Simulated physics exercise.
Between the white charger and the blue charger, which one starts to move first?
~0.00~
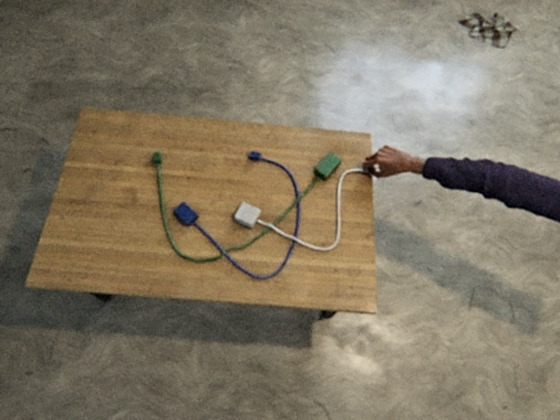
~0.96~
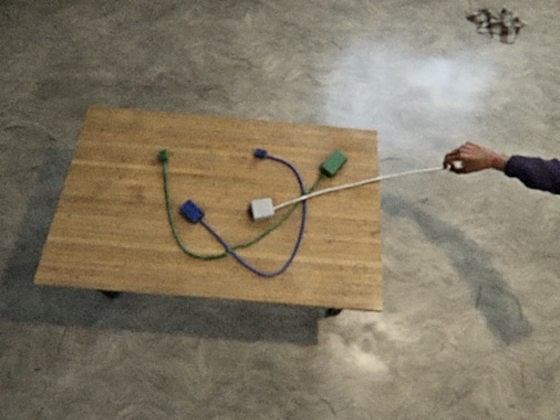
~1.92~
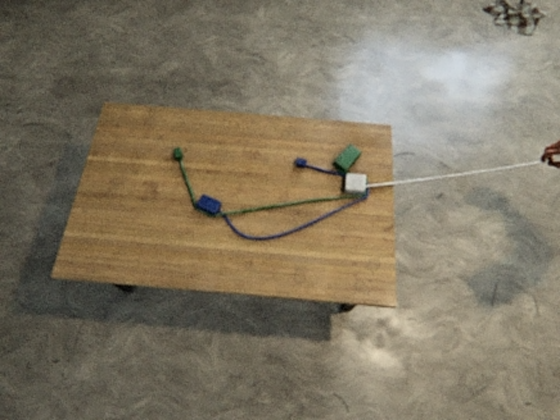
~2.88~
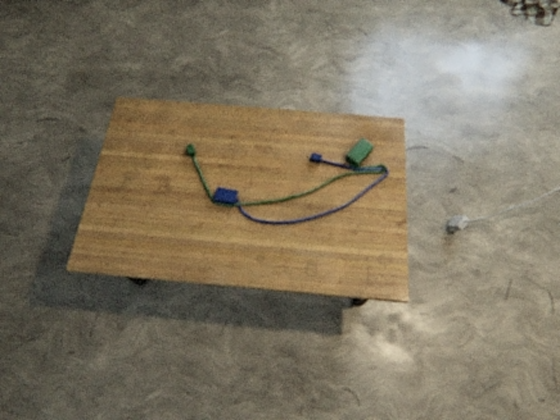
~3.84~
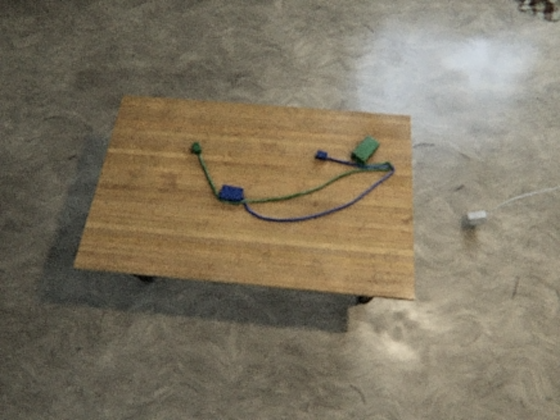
The white charger starts to move first, as its lead is pulled to the right. The blue charger only shifts later.
